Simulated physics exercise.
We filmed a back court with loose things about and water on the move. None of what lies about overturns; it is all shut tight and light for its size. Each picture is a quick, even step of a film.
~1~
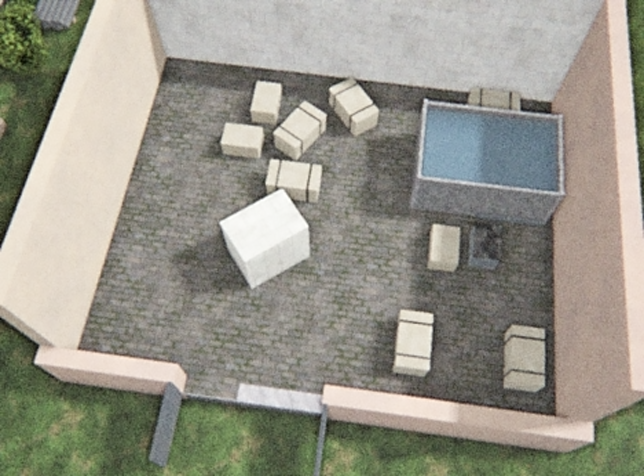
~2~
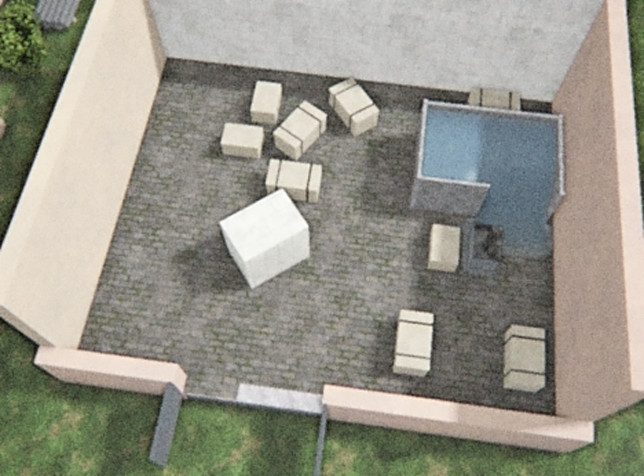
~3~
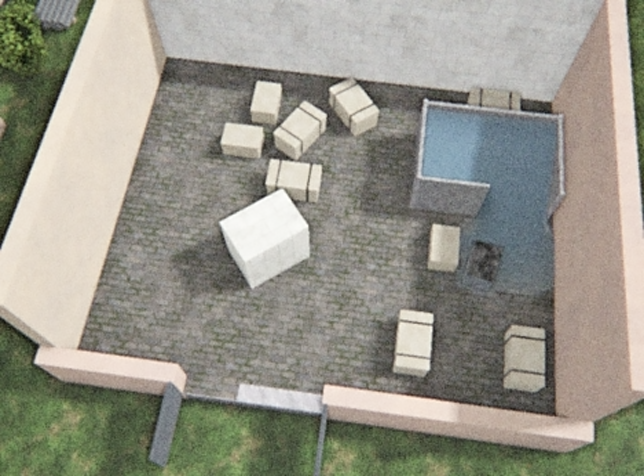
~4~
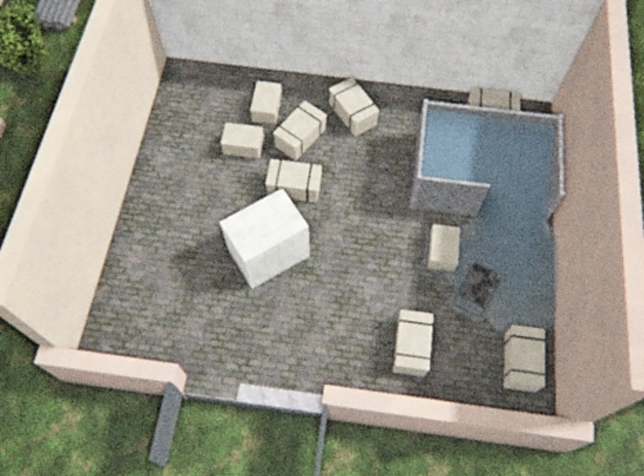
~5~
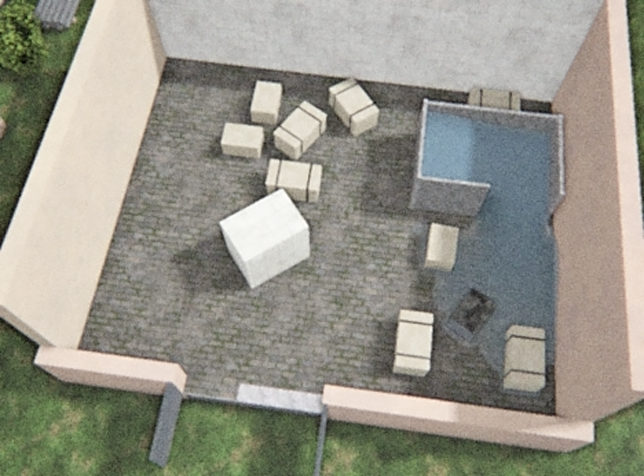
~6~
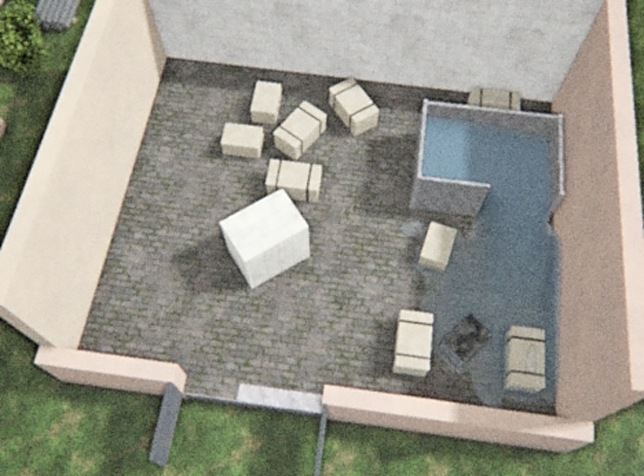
Water pours from an opened tank across the court, pushing a dark chest toward the front.
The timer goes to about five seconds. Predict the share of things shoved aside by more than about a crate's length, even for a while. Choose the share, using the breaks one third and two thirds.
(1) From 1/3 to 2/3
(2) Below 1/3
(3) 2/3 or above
(2) Below 1/3.
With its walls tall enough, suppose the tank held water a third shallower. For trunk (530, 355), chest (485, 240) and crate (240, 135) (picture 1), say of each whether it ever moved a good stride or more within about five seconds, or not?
The first one: Reaches it. The second: Reaches it. The third: Doesn't reach it.
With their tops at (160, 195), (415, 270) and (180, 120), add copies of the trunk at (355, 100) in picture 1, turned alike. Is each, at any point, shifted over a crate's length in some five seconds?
In sequence: Doesn't go far, doesn't go far, doesn't go far.
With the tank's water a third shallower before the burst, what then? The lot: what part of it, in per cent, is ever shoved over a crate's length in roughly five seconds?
30 % or so.
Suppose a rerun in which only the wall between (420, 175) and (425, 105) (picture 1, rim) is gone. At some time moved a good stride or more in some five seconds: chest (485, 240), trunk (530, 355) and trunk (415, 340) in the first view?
The first: Fell short; the second: Fell short; the third: Fell short.
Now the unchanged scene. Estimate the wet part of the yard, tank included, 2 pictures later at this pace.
Wet share: Around 25 %.
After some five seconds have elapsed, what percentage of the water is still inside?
About 96 percent.
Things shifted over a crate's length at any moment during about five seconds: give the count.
That makes 3.
A moment on, 1 of 10 are well off their spots; 2 afloat.
Next, 3 of 10 are well off their spots; 2 afloat.
Later, 3 of 10 are well off their spots; 2 afloat.
In the end, 3 of 10 are well off their spots, and 3 have been at some point; 2 afloat.
